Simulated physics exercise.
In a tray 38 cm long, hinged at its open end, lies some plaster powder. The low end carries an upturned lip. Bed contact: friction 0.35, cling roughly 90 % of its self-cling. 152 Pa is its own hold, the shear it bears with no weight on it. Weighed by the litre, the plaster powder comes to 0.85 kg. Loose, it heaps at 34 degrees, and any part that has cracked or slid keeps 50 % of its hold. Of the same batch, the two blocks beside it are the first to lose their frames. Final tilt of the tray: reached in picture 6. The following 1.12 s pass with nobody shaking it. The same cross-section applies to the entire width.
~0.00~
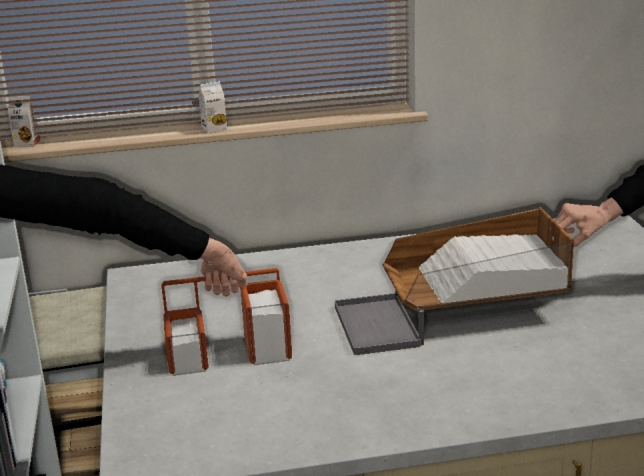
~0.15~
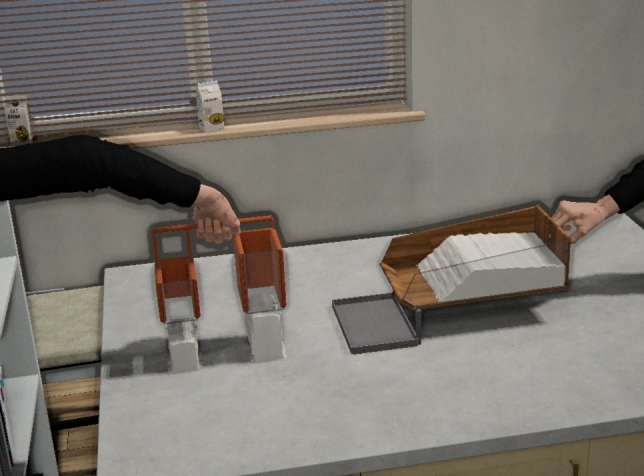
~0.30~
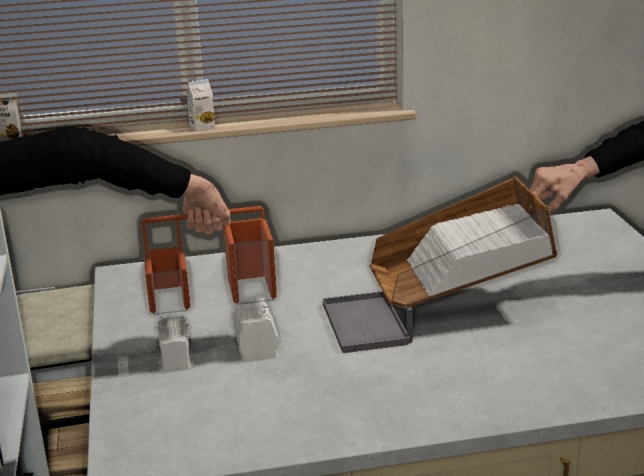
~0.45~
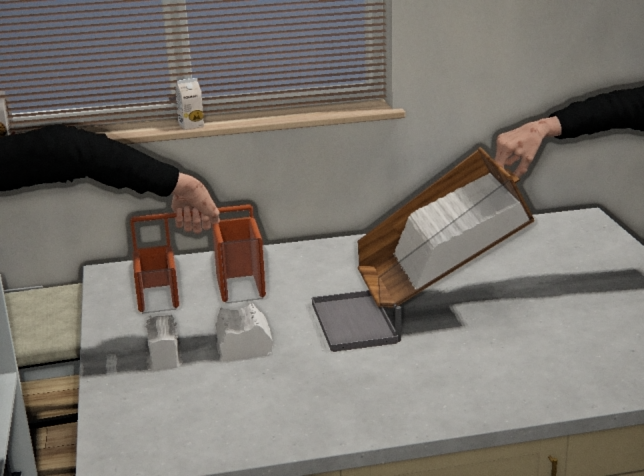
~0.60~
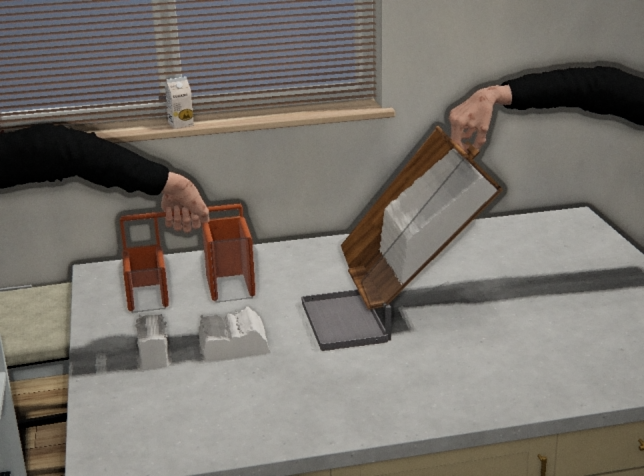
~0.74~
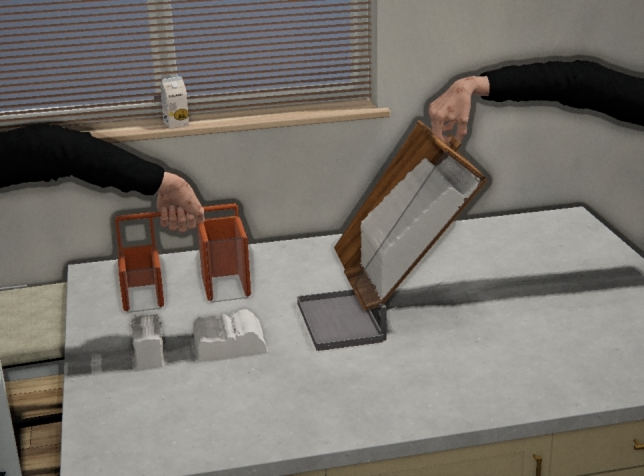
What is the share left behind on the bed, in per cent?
About 13 %.
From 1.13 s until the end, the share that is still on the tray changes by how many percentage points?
I'd say it moves by near 16 in a hundred.
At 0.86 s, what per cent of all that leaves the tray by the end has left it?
It comes to around 0 %.
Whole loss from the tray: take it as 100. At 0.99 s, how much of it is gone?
The figure is some 50 %.
After 0.86 s, the tilt is 49 degrees and 96 % is on the bed.
After 0.99 s, the tilt is 49 degrees and 57 % is on the bed.
After 1.13 s, the tilt is 49 degrees and 29 % is on the bed.
After 1.26 s, the tilt is 49 degrees and 20 % is on the bed.
After 1.82 s, the tilt is 49 degrees and 13 % is on the bed.
